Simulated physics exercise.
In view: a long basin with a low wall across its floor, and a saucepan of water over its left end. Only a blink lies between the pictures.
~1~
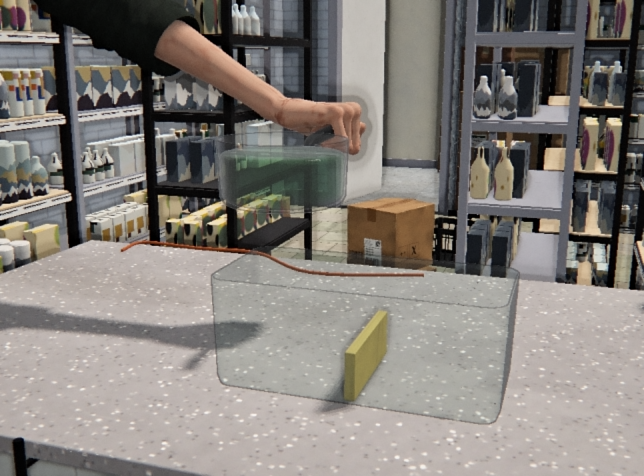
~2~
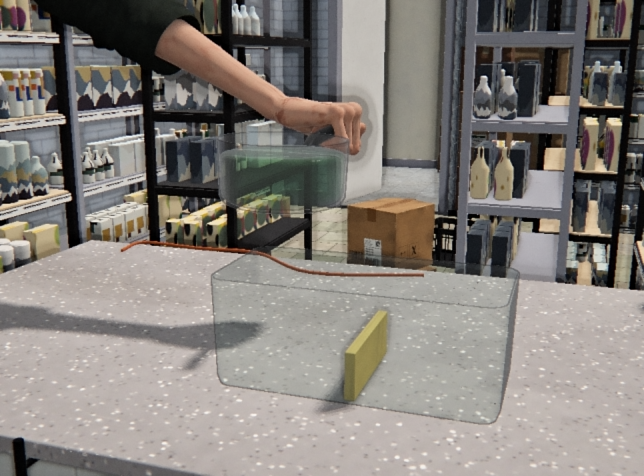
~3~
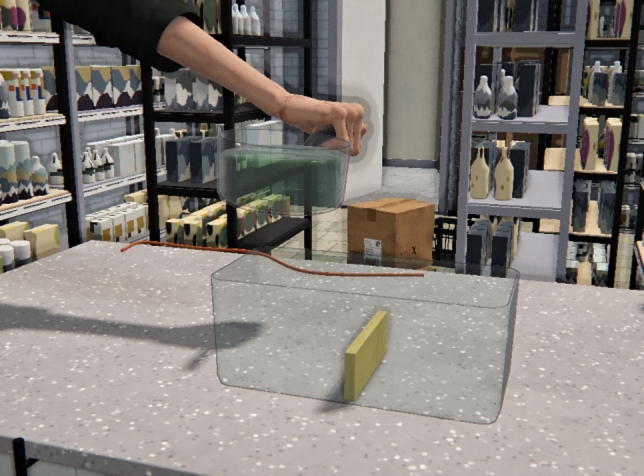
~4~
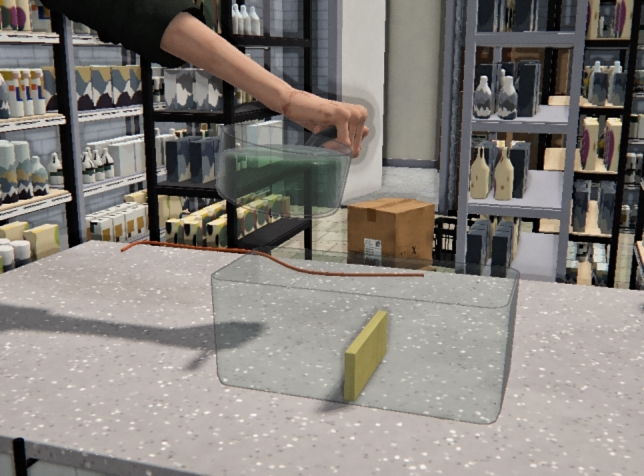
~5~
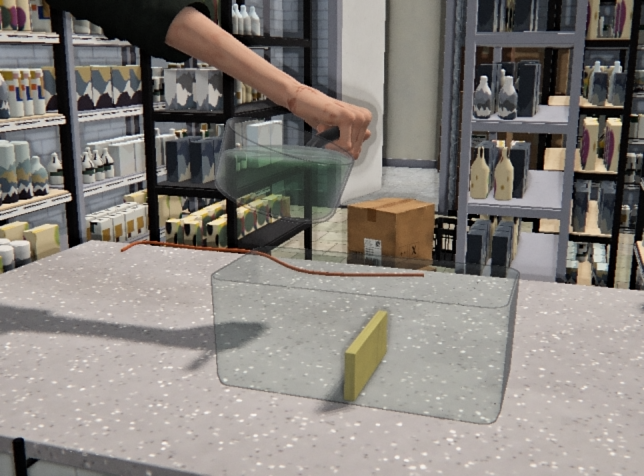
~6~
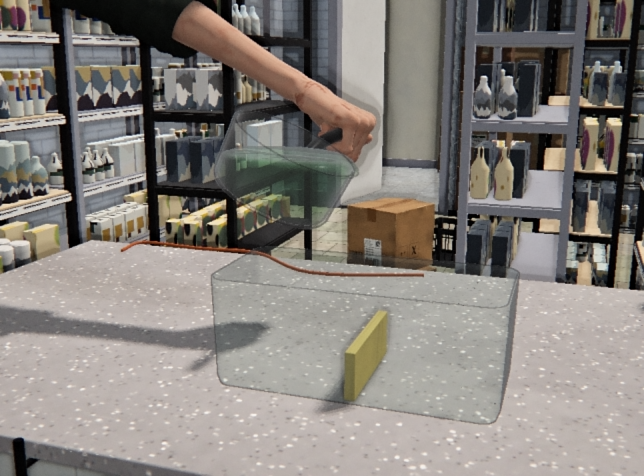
A hand tilting a clear container of greenish liquid rightward above a long transparent basin with a yellow divider on a speckled counter.
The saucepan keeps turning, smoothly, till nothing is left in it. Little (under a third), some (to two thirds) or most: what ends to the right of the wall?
The share right of the wall is over two thirds.
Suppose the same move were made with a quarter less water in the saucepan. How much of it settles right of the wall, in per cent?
Some 65 per cent.
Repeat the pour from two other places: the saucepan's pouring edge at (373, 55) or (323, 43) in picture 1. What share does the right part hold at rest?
Near 90 % and 75 %.
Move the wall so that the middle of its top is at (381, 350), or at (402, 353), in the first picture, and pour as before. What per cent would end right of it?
In turn 60 and 40 in a hundred.
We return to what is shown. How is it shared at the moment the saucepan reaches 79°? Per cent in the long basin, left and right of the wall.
The left part 0 per cent, the right part 30.
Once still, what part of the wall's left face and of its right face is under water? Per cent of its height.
Some 20 per cent left and 50 right.
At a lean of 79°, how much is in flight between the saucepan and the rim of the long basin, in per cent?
Roughly 35 in a hundred.
A moment on, the saucepan is tipped on its side and 38 per cent is still to pour, 1 is left of the wall and 28 right of it.
Next, the saucepan is tipped on its side and 11 per cent is still to pour, 12 is left of the wall and 72 right of it.
Then the saucepan is tipped on its side and 3 per cent is still to pour, 21 is left of the wall and 75 right of it.
Later the saucepan is tipped on its side and 1 per cent is still to pour, 24 is left of the wall and 75 right of it.
Finally, 24 per cent lies left of the wall, 75 right of it and 1 outside.
